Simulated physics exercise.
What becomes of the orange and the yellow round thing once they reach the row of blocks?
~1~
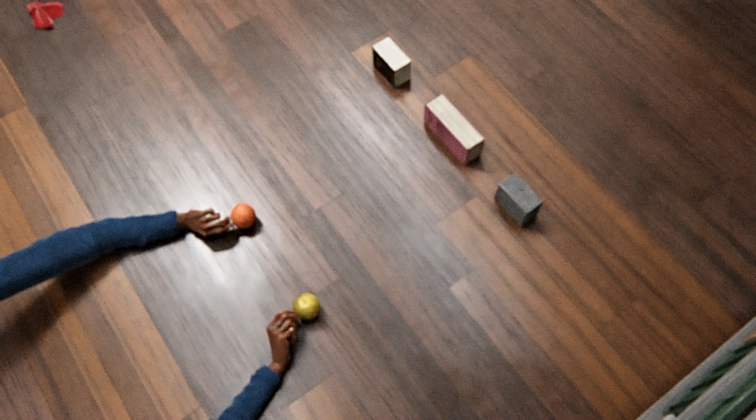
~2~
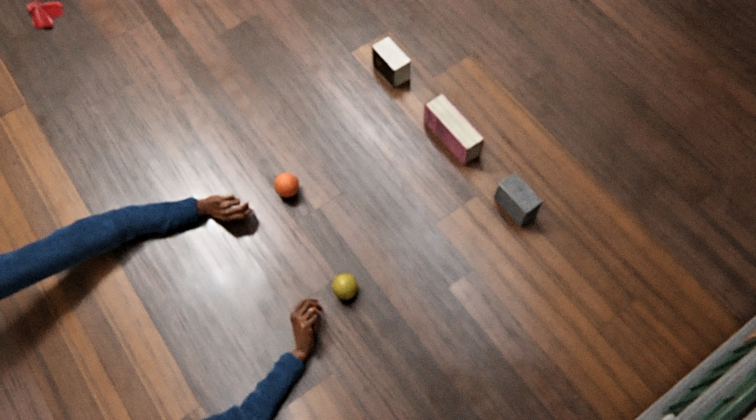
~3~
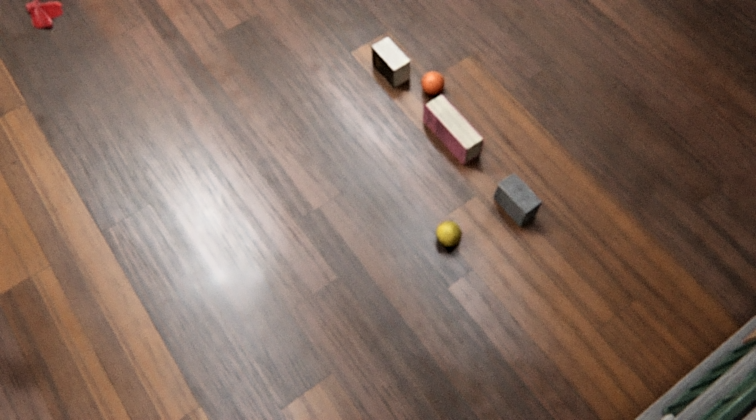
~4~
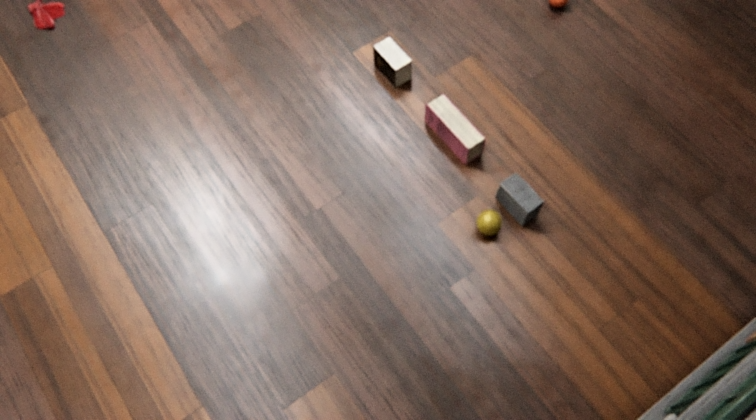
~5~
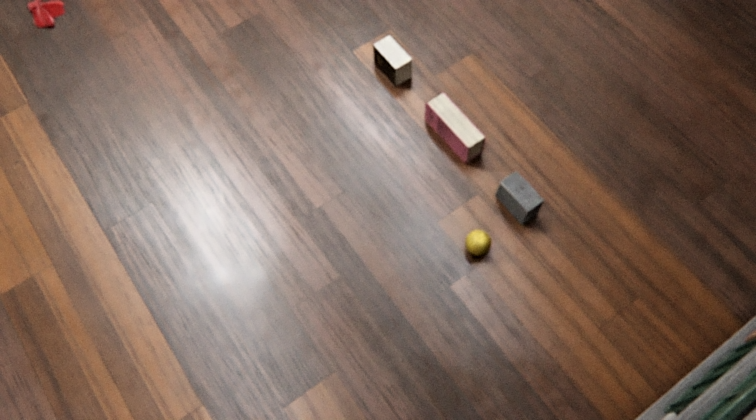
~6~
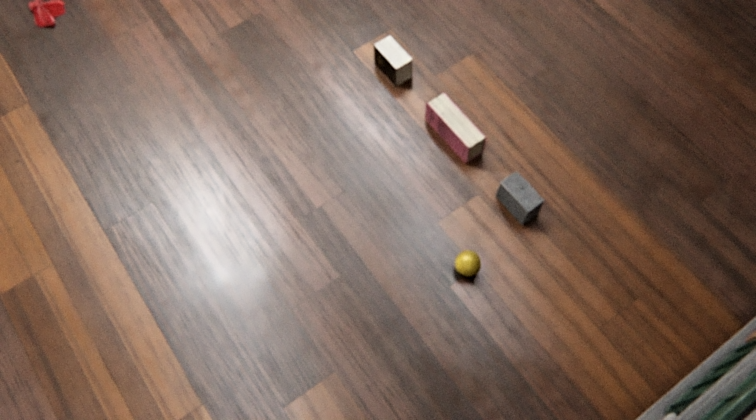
The orange rolls through the gap between the black and pink blocks and comes out on the far side. The yellow one is stopped by the grey block and rolls back on the near side.
